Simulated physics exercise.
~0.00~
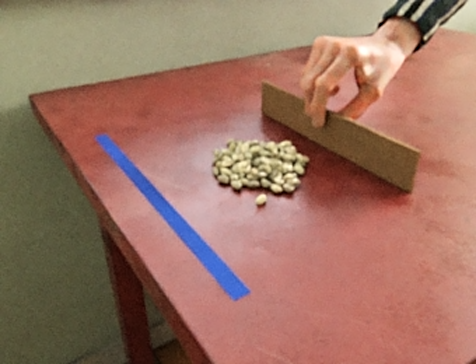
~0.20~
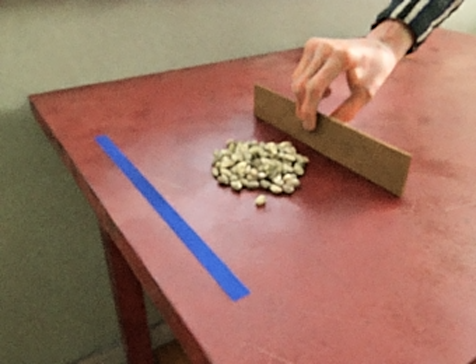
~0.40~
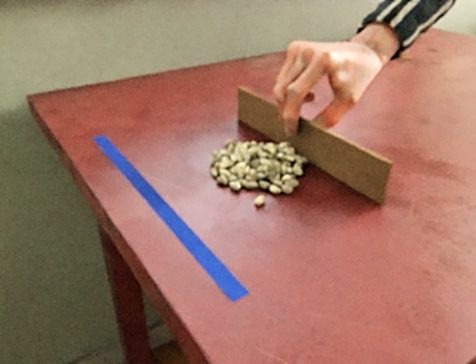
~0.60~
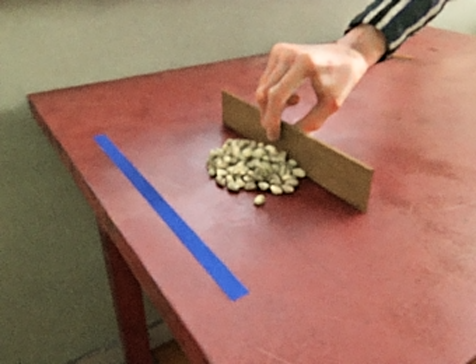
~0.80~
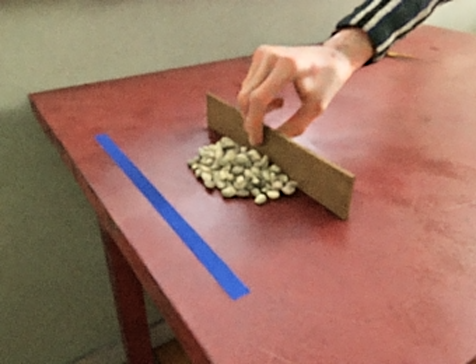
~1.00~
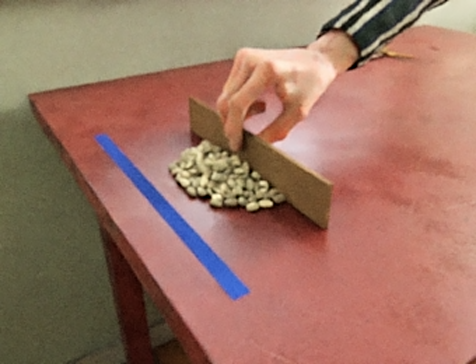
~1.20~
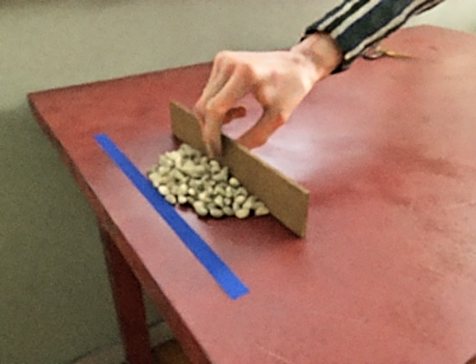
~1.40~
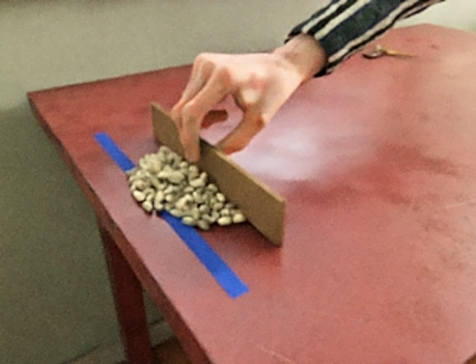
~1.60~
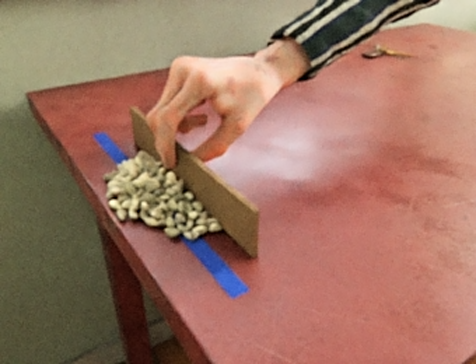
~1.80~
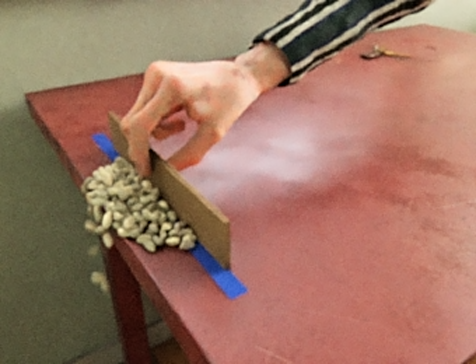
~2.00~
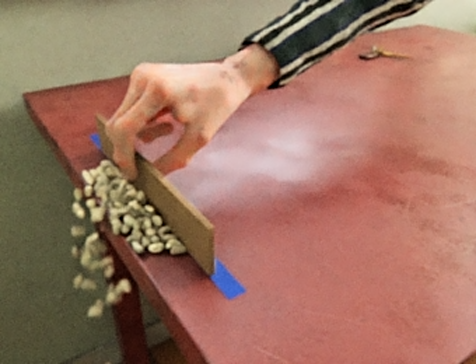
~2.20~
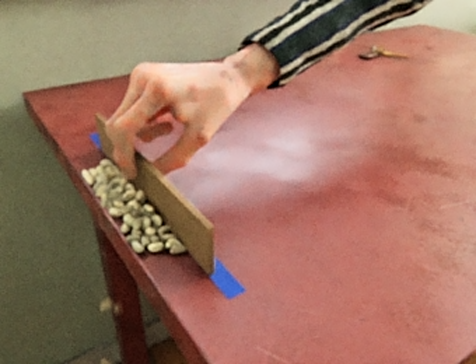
A heap of pale, dry beans was pushed leftward across a red table by a hand holding a piece of brown card, until the card stopped at the blue tape, with some beans spilling over the edge and the rest left on the table.
